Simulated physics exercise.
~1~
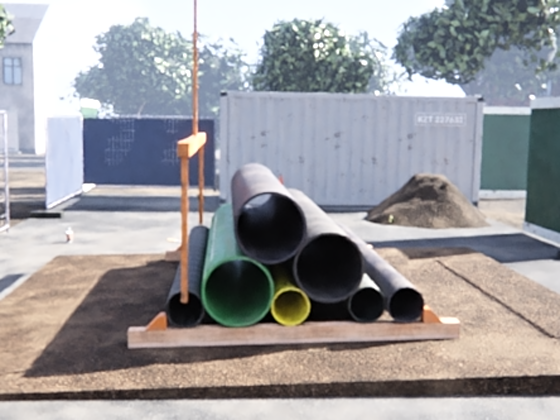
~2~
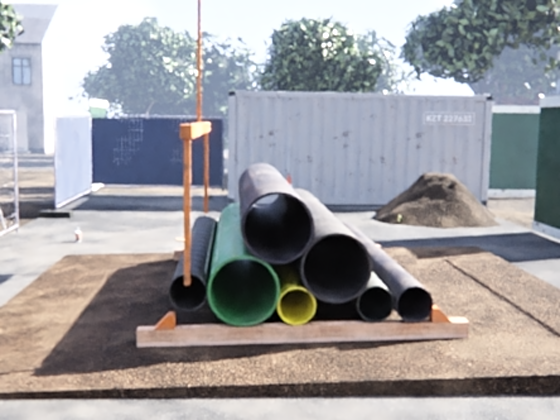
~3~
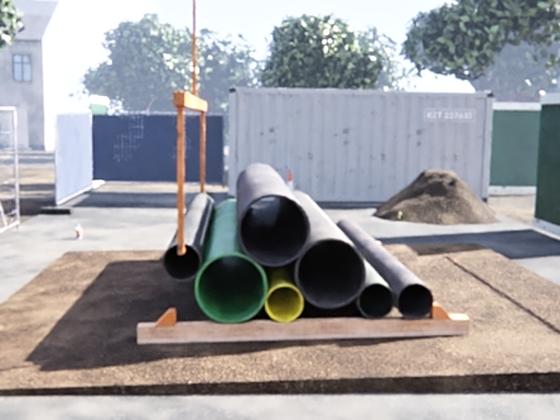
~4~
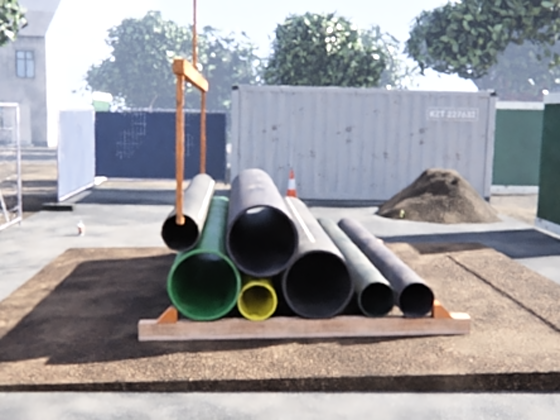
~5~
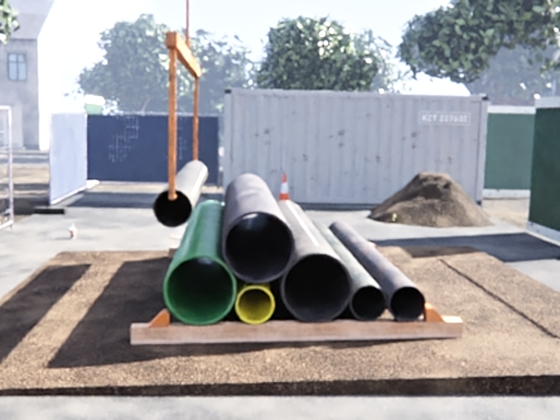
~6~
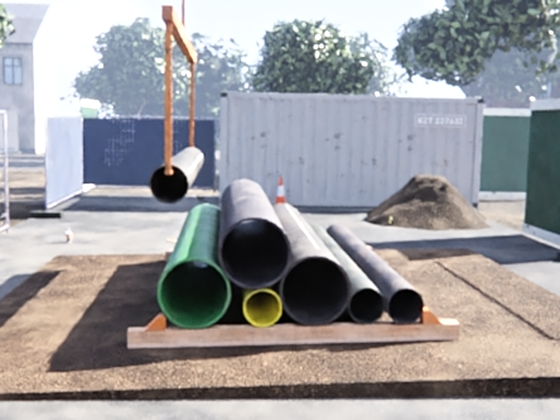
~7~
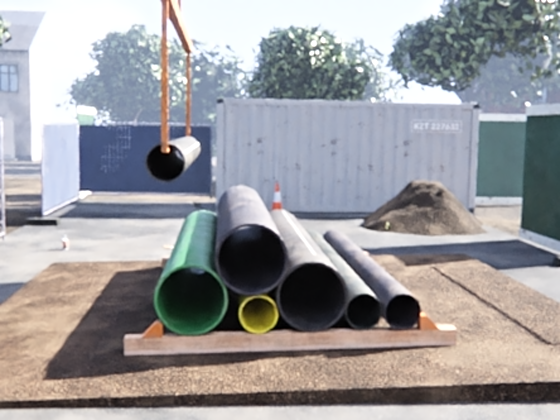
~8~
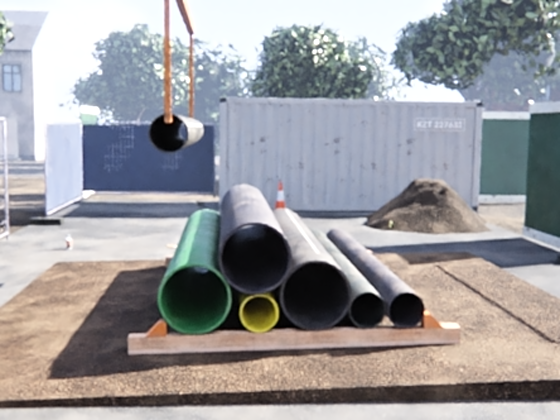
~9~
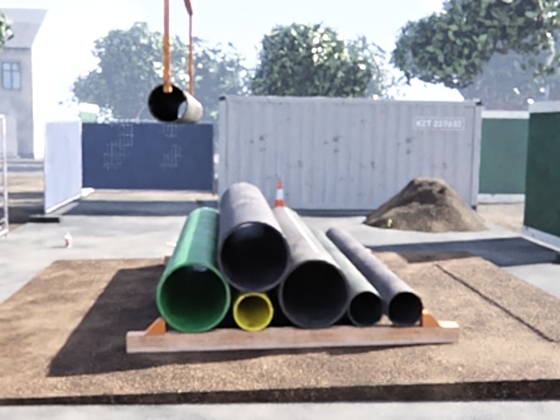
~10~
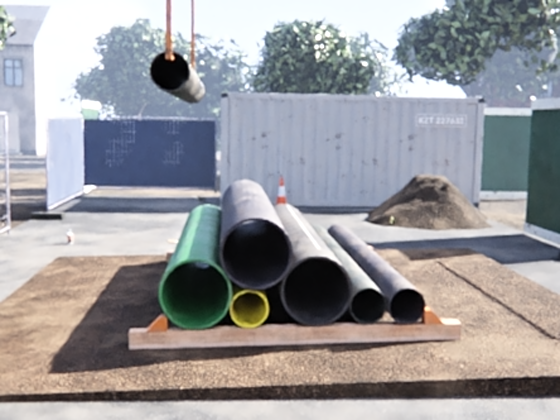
We see an orange lifting beam draw a dark pipe from the left side of a stack on timber bearers, while the green and yellow pipes shift left and dark pipes beside them settle. The lifted pipe ends hanging high above the stack, which lies still between its chocks.
